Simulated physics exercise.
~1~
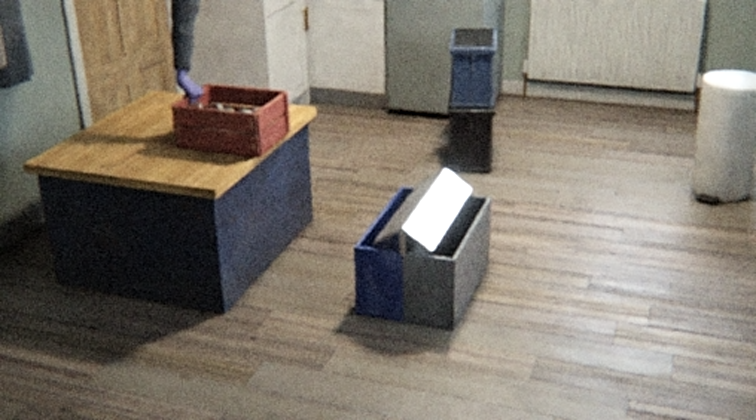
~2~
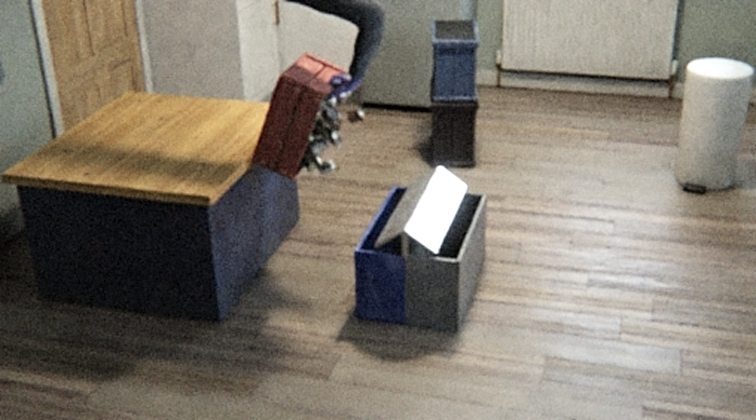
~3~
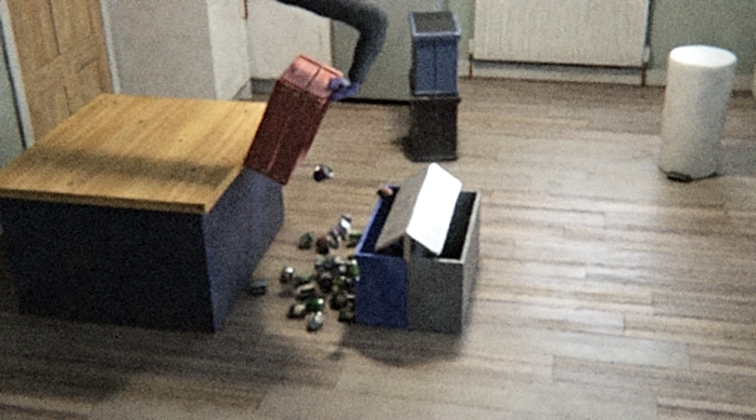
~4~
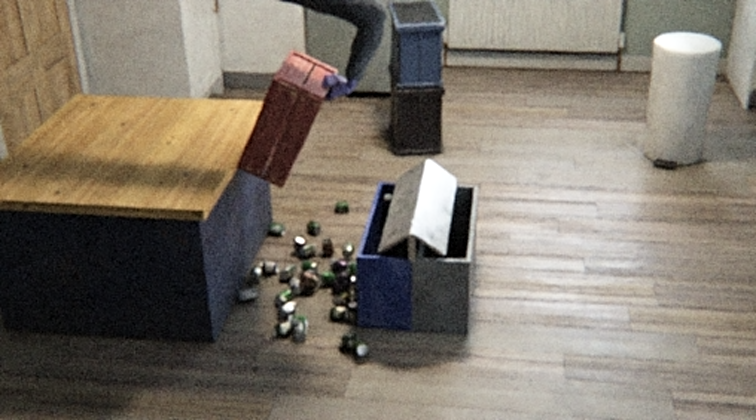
In a room with a wooden floor, a dark-sleeved arm tipped a red box off the end of a bench, and small cans tumbled out, mostly scattering on the floor short of the blue trough, with none seen in the grey box beyond.
